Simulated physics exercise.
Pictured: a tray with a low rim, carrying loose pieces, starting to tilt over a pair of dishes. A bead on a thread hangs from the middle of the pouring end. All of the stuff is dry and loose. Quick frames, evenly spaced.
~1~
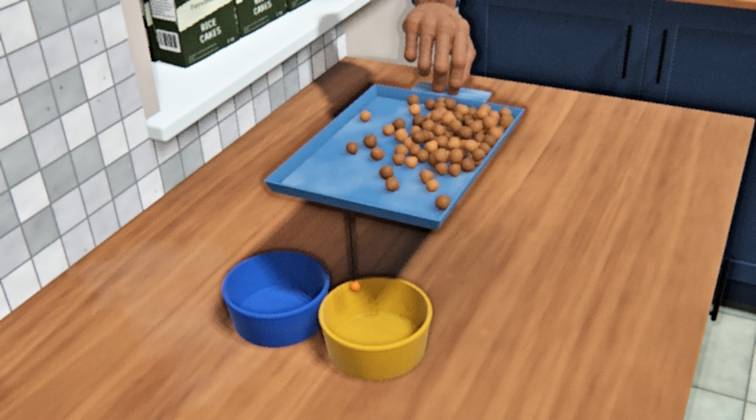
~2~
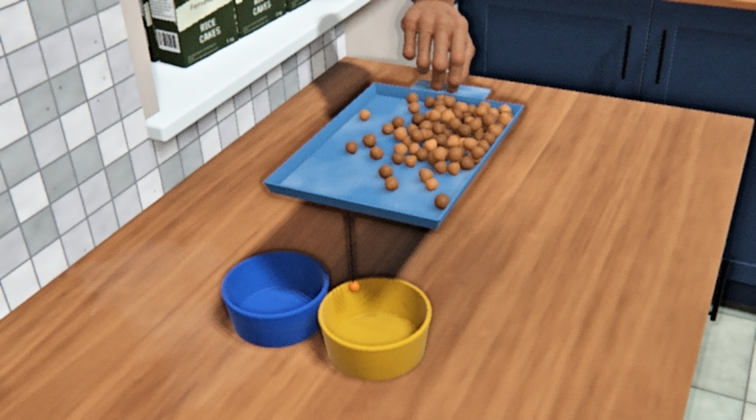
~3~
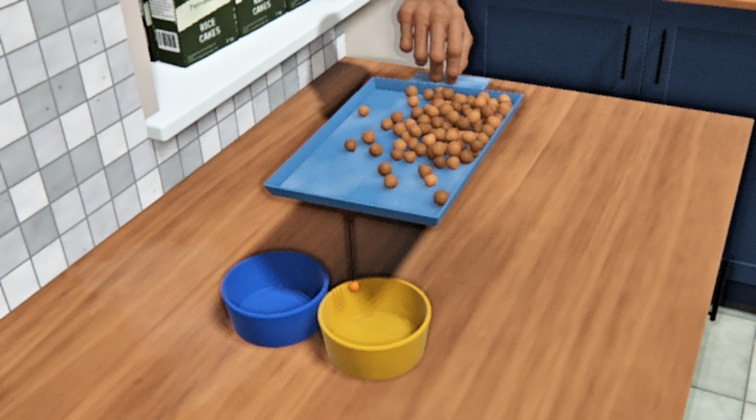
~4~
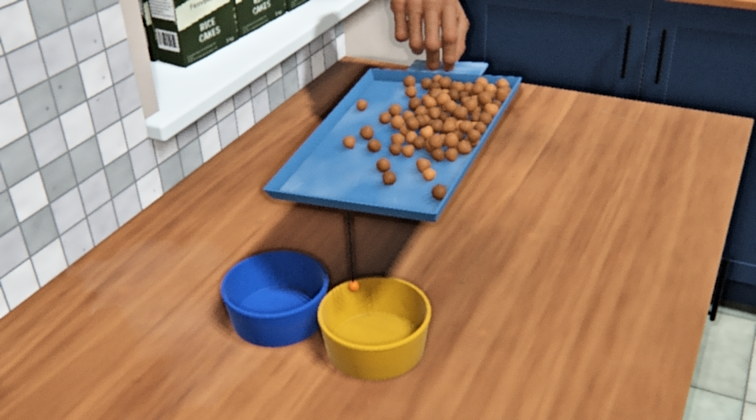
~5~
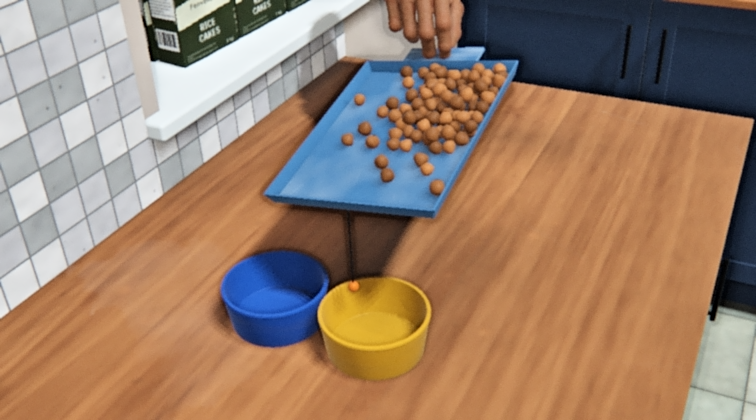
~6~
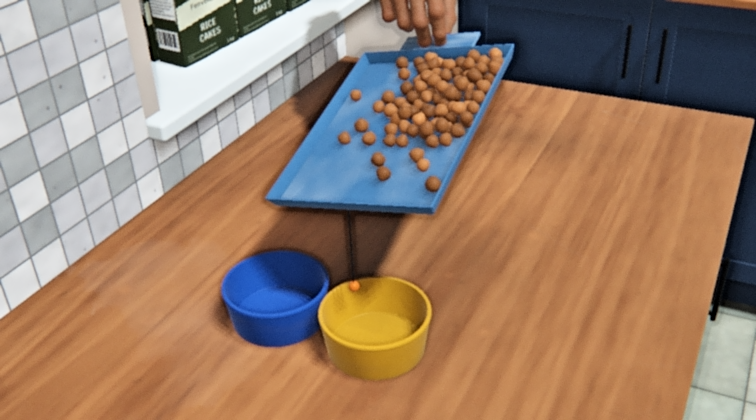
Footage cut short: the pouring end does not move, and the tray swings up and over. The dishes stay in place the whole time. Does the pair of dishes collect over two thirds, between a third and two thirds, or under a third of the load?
The pair collects over two thirds.
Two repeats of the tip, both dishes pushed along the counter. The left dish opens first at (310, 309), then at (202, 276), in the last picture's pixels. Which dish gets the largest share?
Try one: The dish on the left-hand side; try two: The dish on the right-hand side.
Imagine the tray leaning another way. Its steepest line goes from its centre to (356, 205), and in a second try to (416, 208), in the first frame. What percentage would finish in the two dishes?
Lab note: Case 1 near 40 %, case 2 near 40 %.
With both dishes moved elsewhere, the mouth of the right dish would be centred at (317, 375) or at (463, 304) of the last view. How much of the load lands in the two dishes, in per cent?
The first try yields 0% and the second yields 10%.
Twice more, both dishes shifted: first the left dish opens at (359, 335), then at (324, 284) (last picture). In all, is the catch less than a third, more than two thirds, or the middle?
Less than a third, then between a third and two thirds.
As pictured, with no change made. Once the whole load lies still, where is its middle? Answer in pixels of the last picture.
Somewhere close to (280, 306) in the last picture.
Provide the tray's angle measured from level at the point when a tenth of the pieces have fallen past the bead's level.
Roughly 60 degrees from level.
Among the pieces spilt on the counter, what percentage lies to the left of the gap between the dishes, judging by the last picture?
It comes to about 80 percent.
Soon after the last picture, tray tipped steeply; most on the tray; a small part in the left dish; a stray few outside both; a small part in the air.
A little later, tray tipped right over; about half on the tray; a stray few in the right dish; about a third in the left dish; a small part outside both; a small part in the air.
Later still, tray tipped past a quarter turn; a stray few in the right dish; most in the left dish; about a quarter outside both.
At rest, tray tipped past a quarter turn; a stray few in the right dish; most in the left dish; about a quarter outside both.
